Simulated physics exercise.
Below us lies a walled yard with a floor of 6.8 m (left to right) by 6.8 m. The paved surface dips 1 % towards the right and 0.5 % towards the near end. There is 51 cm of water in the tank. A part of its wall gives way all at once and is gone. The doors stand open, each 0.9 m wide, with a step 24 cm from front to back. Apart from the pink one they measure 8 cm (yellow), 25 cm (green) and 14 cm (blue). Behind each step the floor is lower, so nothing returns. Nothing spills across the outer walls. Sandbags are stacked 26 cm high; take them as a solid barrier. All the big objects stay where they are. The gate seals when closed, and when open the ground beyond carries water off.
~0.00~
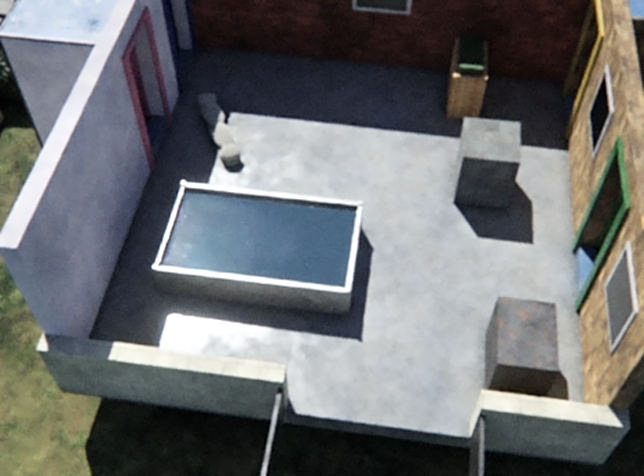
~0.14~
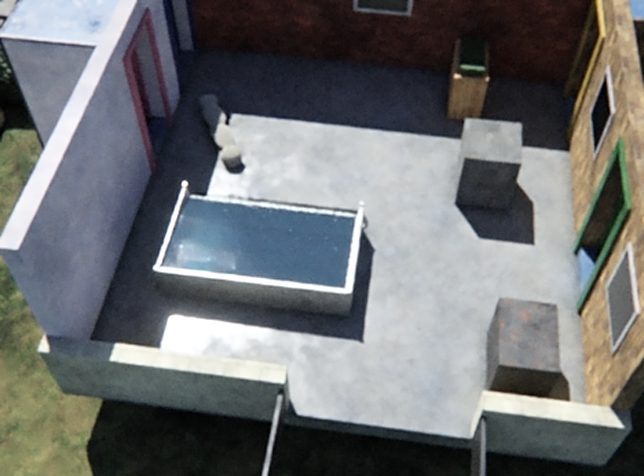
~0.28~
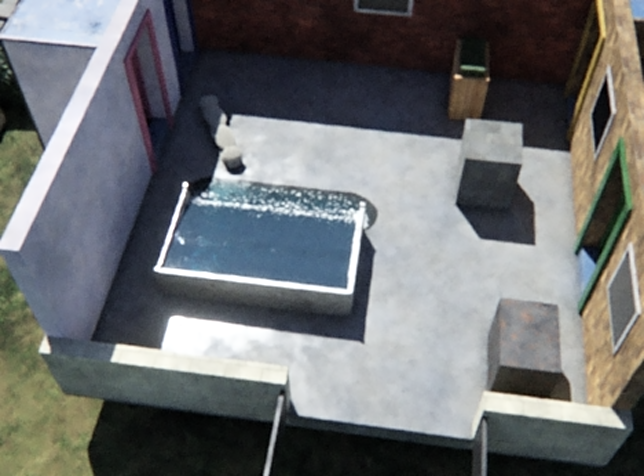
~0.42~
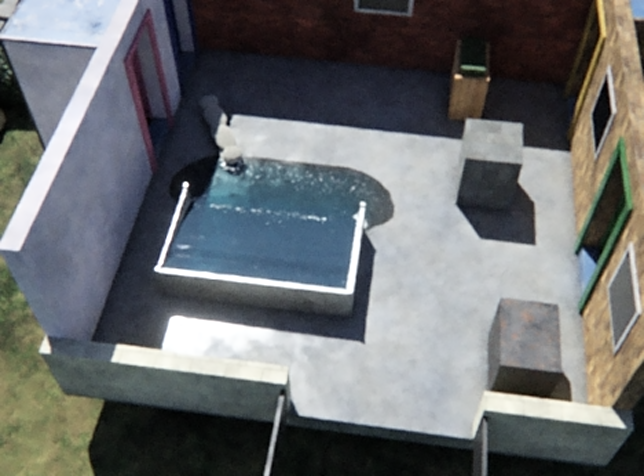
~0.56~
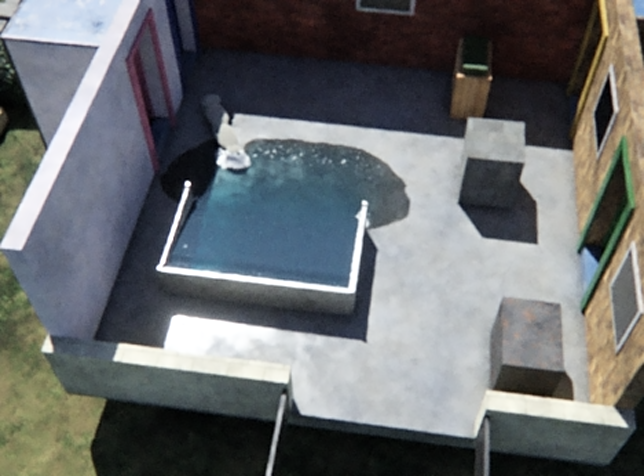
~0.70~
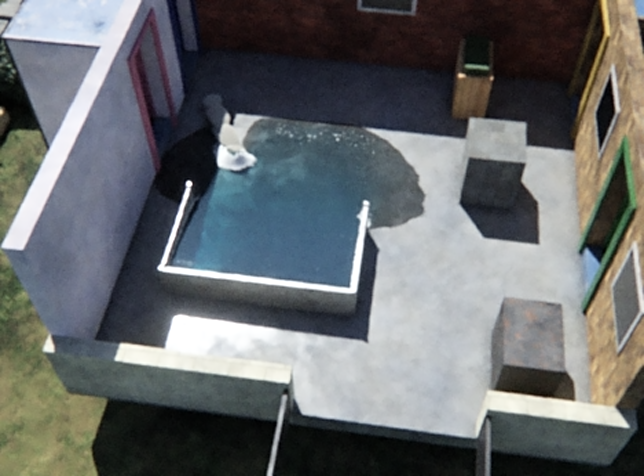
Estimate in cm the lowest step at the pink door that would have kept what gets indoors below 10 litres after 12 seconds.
Close to 15 cm is just enough.
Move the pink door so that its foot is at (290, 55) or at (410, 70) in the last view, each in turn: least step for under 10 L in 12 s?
About 18 and 18 cm.
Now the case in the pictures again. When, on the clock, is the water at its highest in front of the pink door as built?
Near 1.8 s.
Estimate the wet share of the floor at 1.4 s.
Some 35 per cent of it.
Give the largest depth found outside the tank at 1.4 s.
About 29 cm.
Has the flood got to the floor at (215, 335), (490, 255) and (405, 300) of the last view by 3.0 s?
In turn: Not reached, still dry, still dry.
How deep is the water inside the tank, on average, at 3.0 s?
Some 10 cm.
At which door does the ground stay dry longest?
Last comes the green one.
After 1.4 s water covers 35 % of the floor, deepest (29 cm) near (235, 172); 15 cm at the pink door, 0 litres in over its 25 cm step.
After 3.0 s water covers 50 % of the floor, deepest (29 cm) near (443, 75); 12 cm at the pink door, 0 litres in over its 25 cm step.
After 12.0 s water covers 85 % of the floor, deepest (10 cm) near (584, 435); 1 cm at the pink door, 0 litres in over its 25 cm step.
At the pink door as built, the water arrived by 0.9 s and peaked near 18 cm at 1.8 s.
With a step of 13 cm, 16 litres would have come in within the 12 s; with 18 cm, 3 litres. So under 10 litres takes about 15 cm.
